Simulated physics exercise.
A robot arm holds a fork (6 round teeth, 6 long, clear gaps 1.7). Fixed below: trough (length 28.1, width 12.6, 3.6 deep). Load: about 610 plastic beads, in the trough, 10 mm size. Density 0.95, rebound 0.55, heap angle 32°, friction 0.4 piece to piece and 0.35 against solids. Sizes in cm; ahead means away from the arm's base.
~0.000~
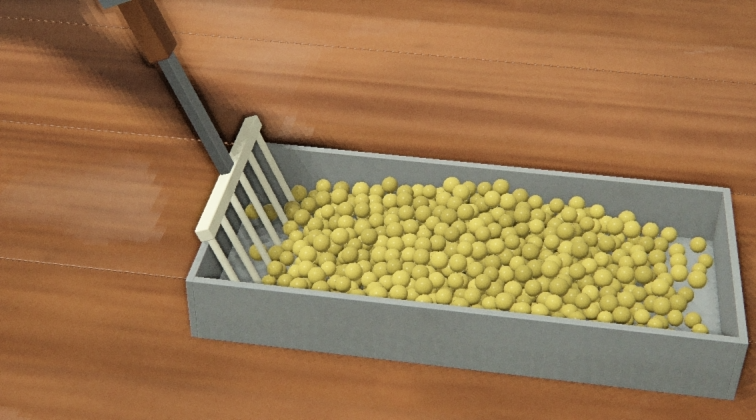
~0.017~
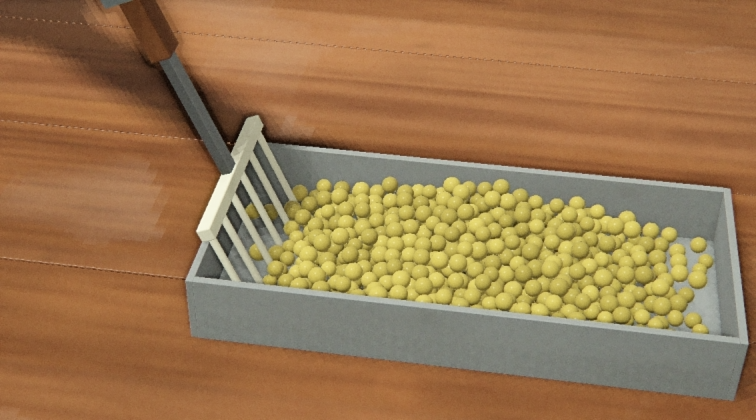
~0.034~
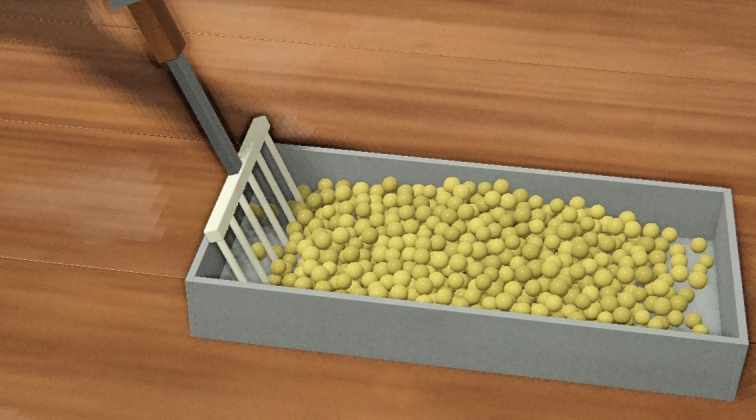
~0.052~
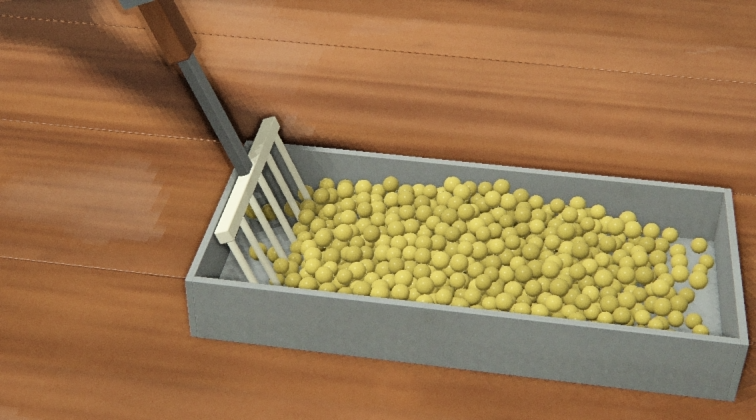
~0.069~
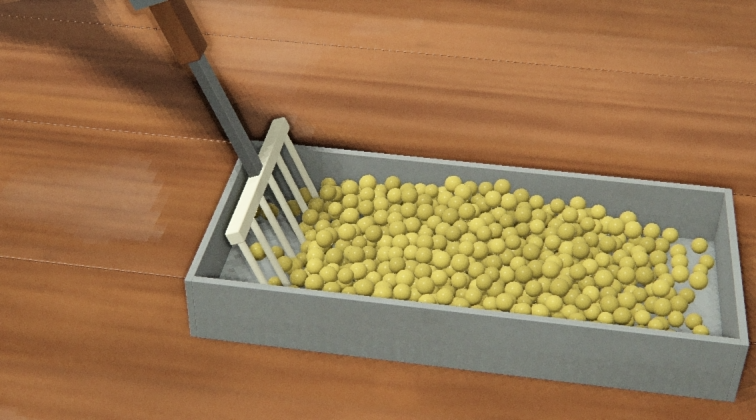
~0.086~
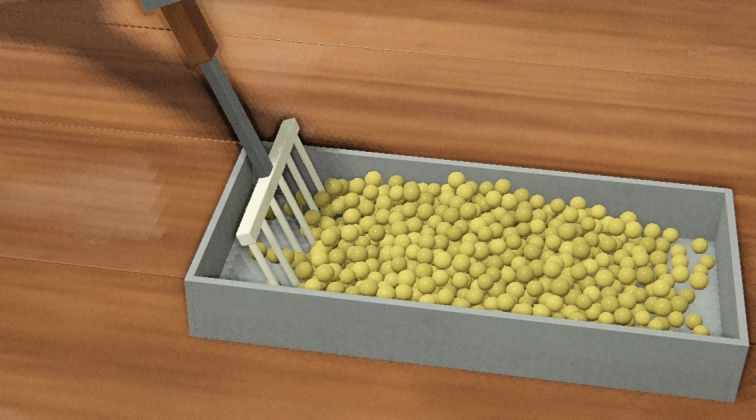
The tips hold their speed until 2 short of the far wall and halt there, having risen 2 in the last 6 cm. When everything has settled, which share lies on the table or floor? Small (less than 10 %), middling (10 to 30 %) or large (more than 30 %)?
Answer: Middling; 10 to 30 % of the plastic beads finish on the table or floor.
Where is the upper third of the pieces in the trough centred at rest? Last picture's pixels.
Near (687, 277).
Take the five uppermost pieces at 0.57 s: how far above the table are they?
About 6 cm.
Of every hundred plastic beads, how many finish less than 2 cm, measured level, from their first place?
About 10 per cent.
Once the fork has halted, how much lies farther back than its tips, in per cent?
About 65 per cent.
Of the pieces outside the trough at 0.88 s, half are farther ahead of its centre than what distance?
About 18 cm.
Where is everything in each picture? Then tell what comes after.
Fork bar at (231, 175), sloping 67°; upper third of the load around (466, 245), from x 245 to 705, top at y 185; 610 in the trough, in the first frame.
Fork bar at (232, 175), sloping 67°; upper third of the load around (466, 245), from x 245 to 705, top at y 185, in the second frame.
Fork bar at (239, 176), sloping 67°; upper third of the load around (461, 245), from x 245 to 705, top at y 185, in the third frame.
Fork bar at (249, 176), sloping 67°; upper third of the load around (457, 244), from x 245 to 705, top at y 185, in the fourth frame.
Fork bar at (260, 177), sloping 67°; upper third of the load around (453, 243), from x 245 to 705, top at y 185, in the fifth frame.
Fork bar at (270, 178), sloping 67°; upper third of the load around (448, 243), from x 245 to 705, top at y 180; 610 in the trough, in the sixth frame.
After 0.33 s, sloping 67°, highest piece 5 above the table; 610 in the trough.
After 0.57 s, sloping 67°, highest piece 7 above the table; 608 in the trough, 2 on the table or floor.
After 0.88 s, sloping 67°, highest piece 6 above the table; 506 in the trough, 102 on the table or floor, 2 in flight or on the tool.
After 1.59 s, sloping 67°, highest piece 5 above the table; 502 in the trough, 108 on the table or floor.
At rest, 502 in the trough, 108 on the table or floor. That is 18 % on the table or floor.
